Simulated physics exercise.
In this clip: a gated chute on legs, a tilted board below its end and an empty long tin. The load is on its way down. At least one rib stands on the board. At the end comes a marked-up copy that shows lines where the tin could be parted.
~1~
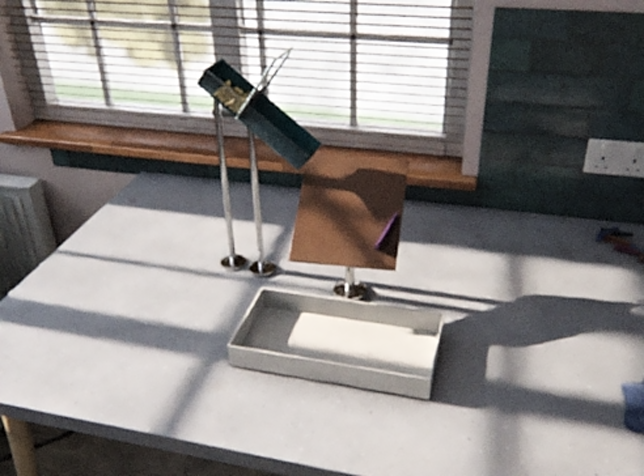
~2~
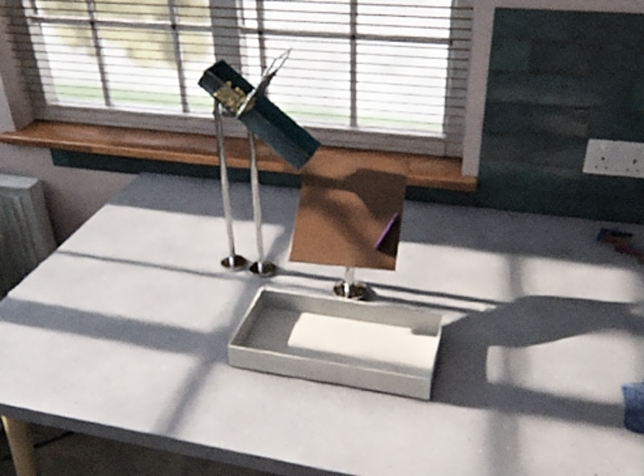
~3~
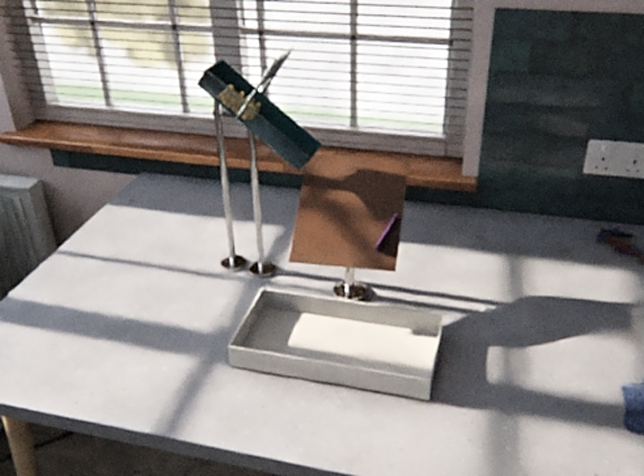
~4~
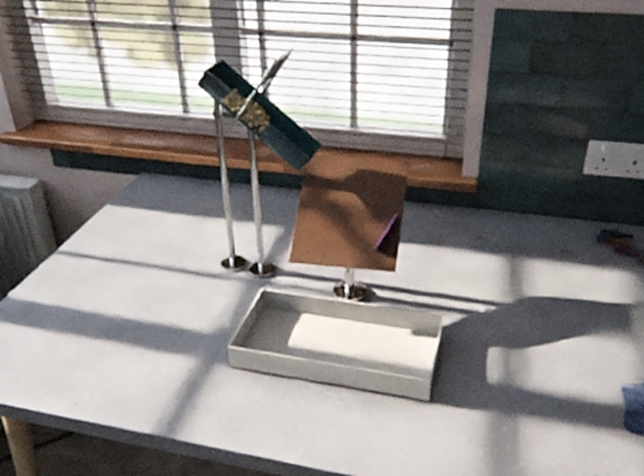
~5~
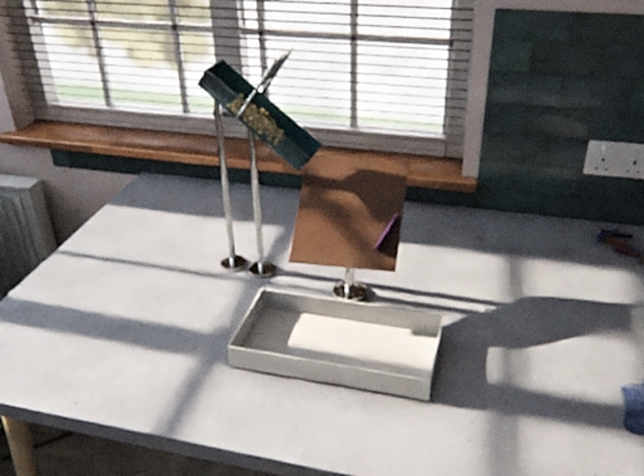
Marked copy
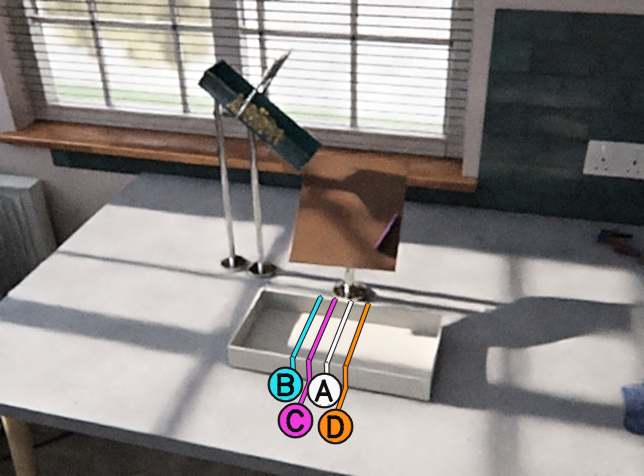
Small tan beans slide partway down a dark green chute above a tilted brown board.
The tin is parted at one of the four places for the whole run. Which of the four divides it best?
Line D.
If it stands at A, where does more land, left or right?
More lands on the right.
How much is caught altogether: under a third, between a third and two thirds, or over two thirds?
It is over two thirds.
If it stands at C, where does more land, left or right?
The right side.
On the marked copy, line A crosses the front rim at (326, 363); line B crosses the front rim at (292, 357); line C crosses the front rim at (308, 360); line D crosses the front rim at (345, 366).
If A is chosen, of what is caught, a small part on the left of the divider, nearly all on the right.
If B is chosen, of what is caught, none on the left of the divider, all on the right.
If C is chosen, of what is caught, a stray few on the left of the divider, nearly all on the right.
If D is chosen, of what is caught, about half on the left of the divider, about half on the right.
